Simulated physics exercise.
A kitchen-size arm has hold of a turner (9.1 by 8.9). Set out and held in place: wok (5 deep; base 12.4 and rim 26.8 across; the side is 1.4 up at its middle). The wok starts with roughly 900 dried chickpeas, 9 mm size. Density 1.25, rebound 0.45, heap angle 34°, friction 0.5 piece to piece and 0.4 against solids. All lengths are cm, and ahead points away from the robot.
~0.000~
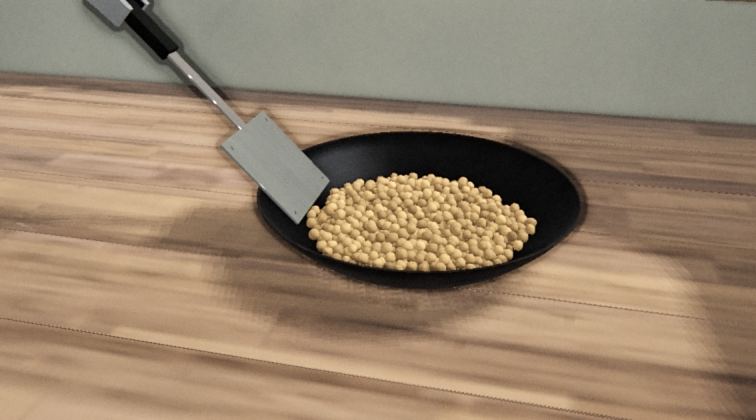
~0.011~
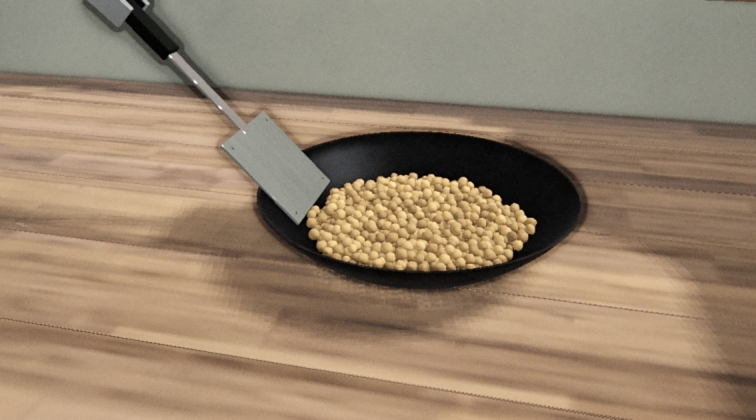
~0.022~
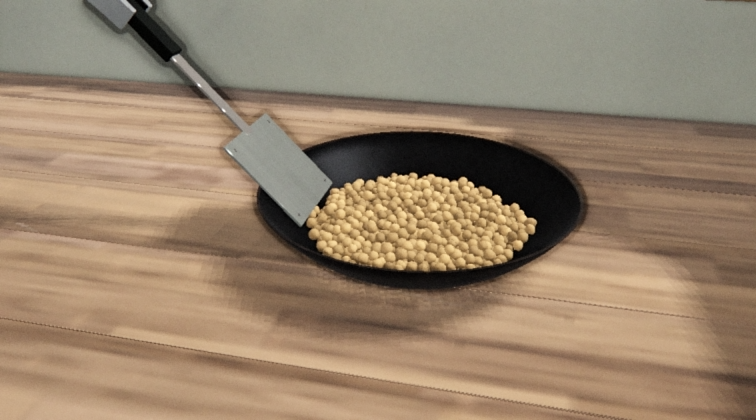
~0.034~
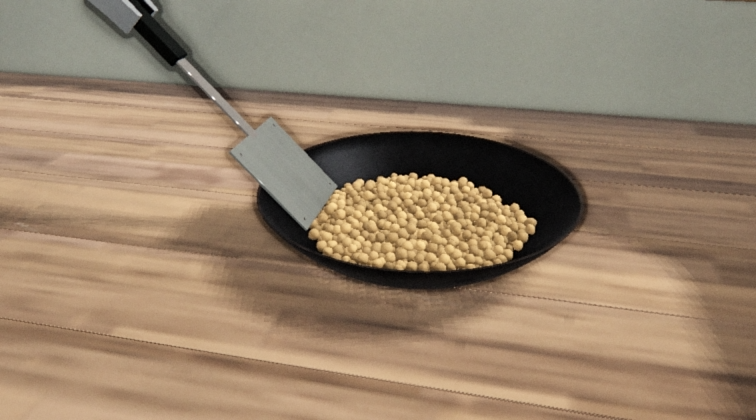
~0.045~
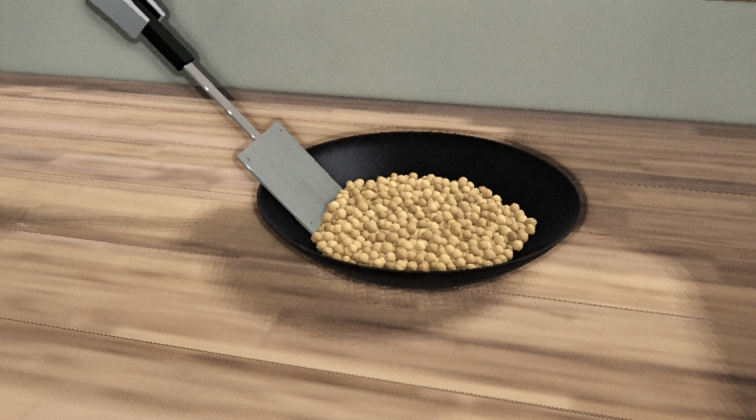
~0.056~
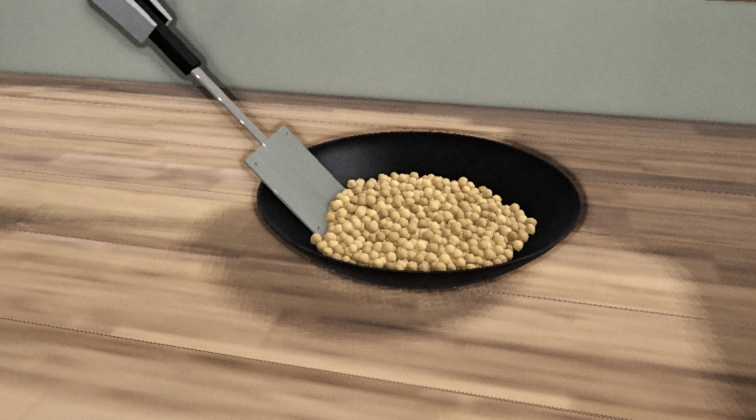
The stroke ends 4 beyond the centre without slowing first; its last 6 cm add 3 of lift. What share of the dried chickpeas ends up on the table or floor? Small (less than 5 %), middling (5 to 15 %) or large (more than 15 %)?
On the table or floor the share is small, less than 5 %.
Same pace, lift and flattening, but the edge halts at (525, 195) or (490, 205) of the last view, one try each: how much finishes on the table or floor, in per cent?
About 20 and 0 per cent.
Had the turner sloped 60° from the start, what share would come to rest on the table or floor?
In that case some 0 per cent.
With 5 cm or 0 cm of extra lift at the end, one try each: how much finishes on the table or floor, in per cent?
Some 0 and 0 per cent.
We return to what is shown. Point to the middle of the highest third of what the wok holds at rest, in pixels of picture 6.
Around (495, 216).
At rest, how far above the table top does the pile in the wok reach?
Some 5.5 cm.
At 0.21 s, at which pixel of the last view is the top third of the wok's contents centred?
Around (461, 214).
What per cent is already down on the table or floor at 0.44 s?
Roughly 0 per cent.
By 0.13 s, sloping 46°, highest piece 6 above the table; 900 in the wok.
By 0.21 s, sloping 46°, highest piece 5 above the table; 900 in the wok.
By 0.44 s, sloping 46°, highest piece 5 above the table; 900 in the wok.
By 1.49 s, sloping 46°, highest piece 5 above the table; 900 in the wok.
Final count, 900 in the wok. That is 0 % on the table or floor.
